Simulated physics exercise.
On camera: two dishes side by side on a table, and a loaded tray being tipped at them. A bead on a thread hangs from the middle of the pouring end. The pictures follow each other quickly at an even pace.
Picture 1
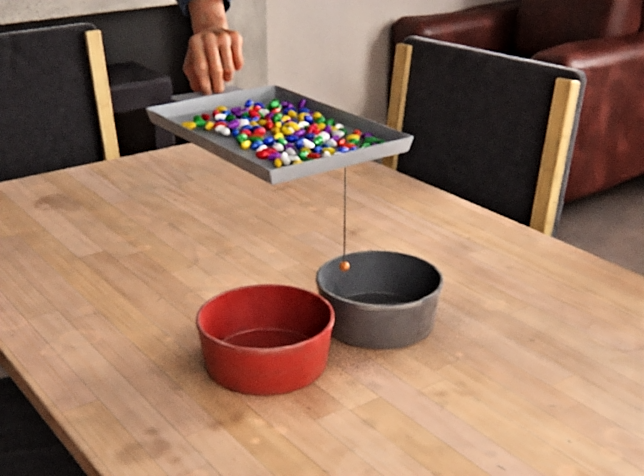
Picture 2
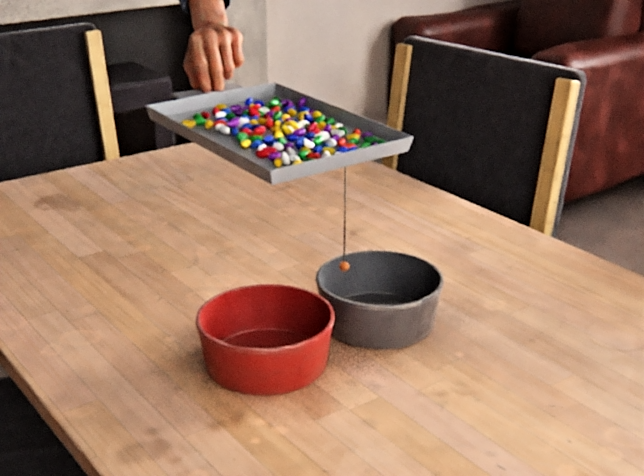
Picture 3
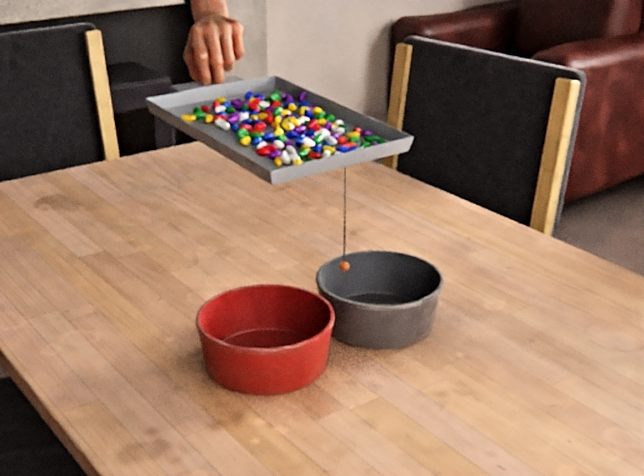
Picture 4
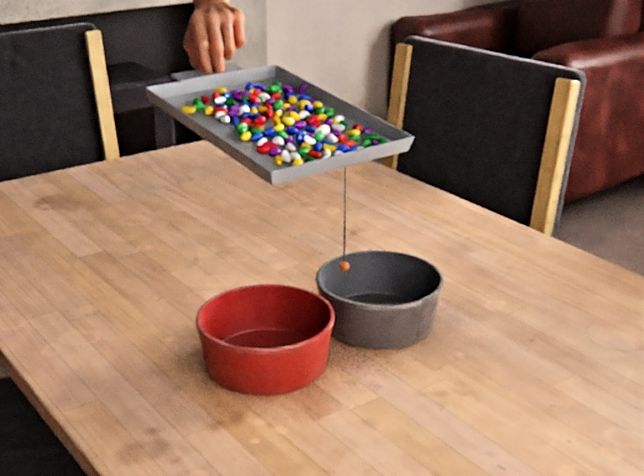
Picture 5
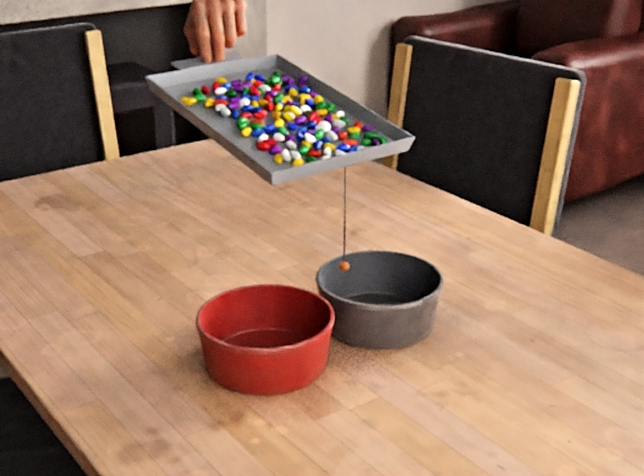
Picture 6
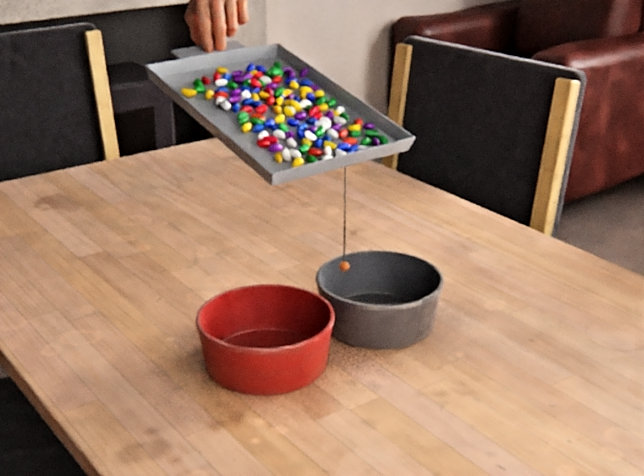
A hand at the back slowly raises the far end of a grey tray of multicoloured jelly beans, tilting it gradually toward its near edge, while the orange bead hanging on a thread stays still. Below, a red dish at left and a dark grey dish at right sit side by side on a wooden table. The steady view looks down across a room with black chairs and a reddish-brown leather seat.
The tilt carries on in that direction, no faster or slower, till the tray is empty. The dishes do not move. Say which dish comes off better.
The right-hand one ends fuller.
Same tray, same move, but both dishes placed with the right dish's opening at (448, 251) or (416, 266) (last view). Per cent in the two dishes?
In turn 50 and 70 in a hundred.
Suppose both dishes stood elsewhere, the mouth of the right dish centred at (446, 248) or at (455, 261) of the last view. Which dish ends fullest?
At the first place the left-hand dish, at the second the dish on the left.
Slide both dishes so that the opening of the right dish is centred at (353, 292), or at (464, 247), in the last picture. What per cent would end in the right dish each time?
The first gives 70 %, the second 0 %.
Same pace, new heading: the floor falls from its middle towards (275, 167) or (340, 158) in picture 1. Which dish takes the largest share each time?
In turn: The left one; the right dish.
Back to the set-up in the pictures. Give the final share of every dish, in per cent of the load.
For the left dish some 20 %, for the right dish some 50 %.
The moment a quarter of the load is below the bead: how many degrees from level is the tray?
Near 105 degrees.
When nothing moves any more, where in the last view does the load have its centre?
At about (369, 339).
Just after the last frame, tray tipped steeply; almost all on the tray; just a few in the air.
A moment on, tray tipped right over; almost all on the tray; just a few in the left dish; just a few outside both.
Further on, tray tipped past a quarter turn; roughly a quarter in the left dish; roughly half in the right dish; roughly a third outside both.
When it is over, tray tipped past a quarter turn; roughly a quarter in the left dish; roughly half in the right dish; roughly a third outside both.
